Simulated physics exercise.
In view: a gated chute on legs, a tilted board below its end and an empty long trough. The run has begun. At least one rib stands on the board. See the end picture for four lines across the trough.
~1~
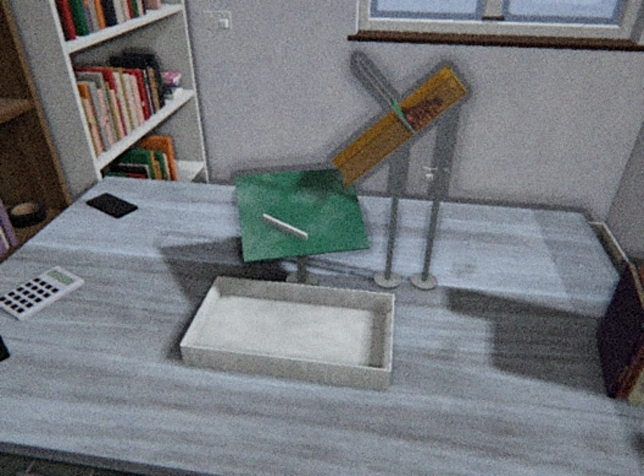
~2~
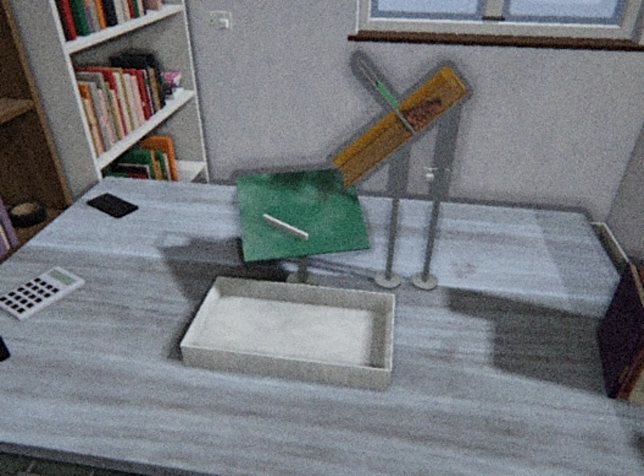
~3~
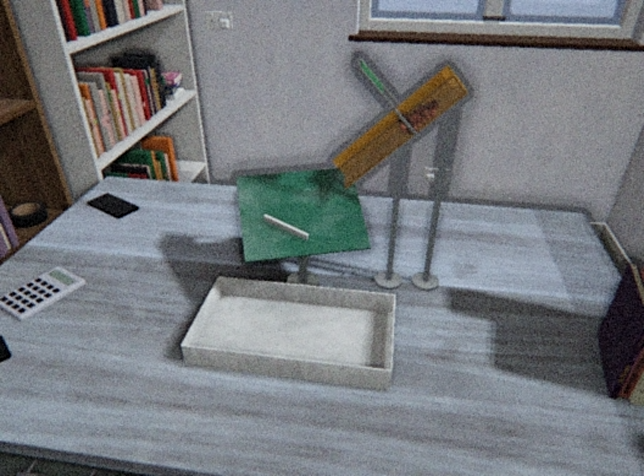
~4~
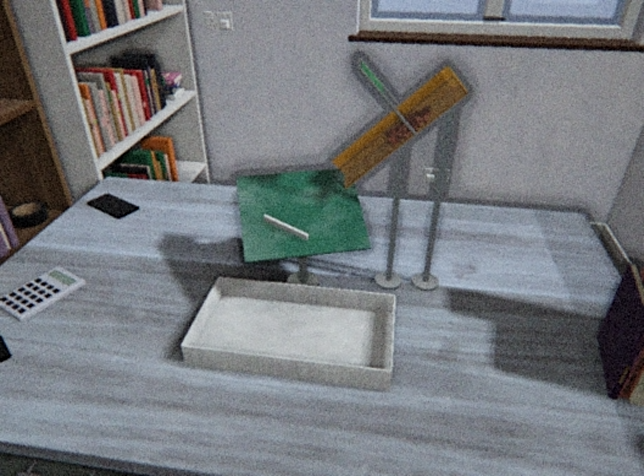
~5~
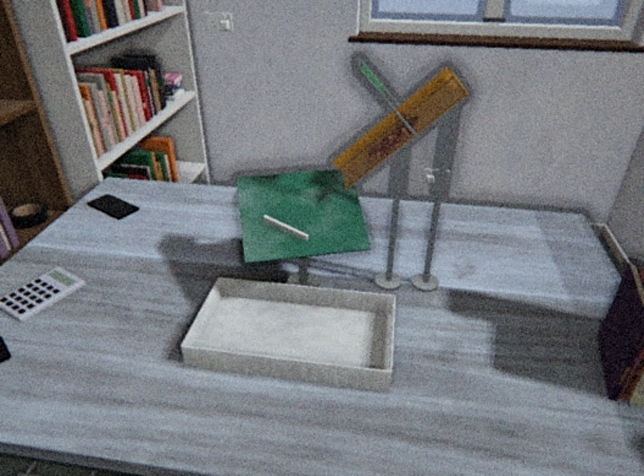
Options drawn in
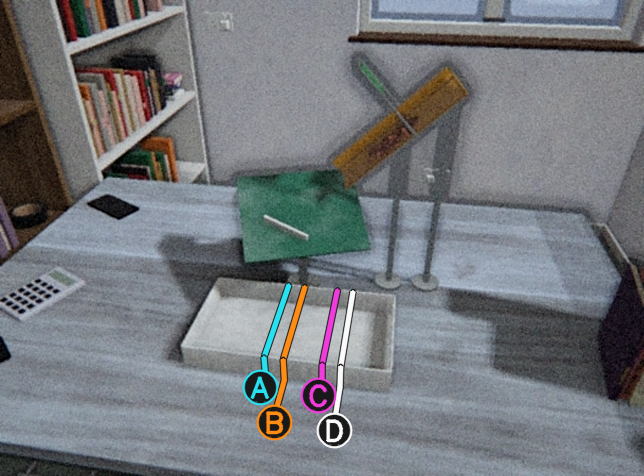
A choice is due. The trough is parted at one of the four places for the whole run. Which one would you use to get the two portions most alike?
C.
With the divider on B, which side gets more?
More lands on the right.
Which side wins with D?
The left side.
On the marked copy, line A crosses the front rim at (264, 356); line B crosses the front rim at (283, 358); line C crosses the front rim at (322, 363); line D crosses the front rim at (340, 366).
With A, of what is caught, just a few on the left of the divider, almost all on the right.
With B, of what is caught, about a tenth on the left of the divider, almost all on the right.
With C, of what is caught, roughly two thirds on the left of the divider, roughly a third on the right.
With D, of what is caught, almost all on the left of the divider, just a few on the right.
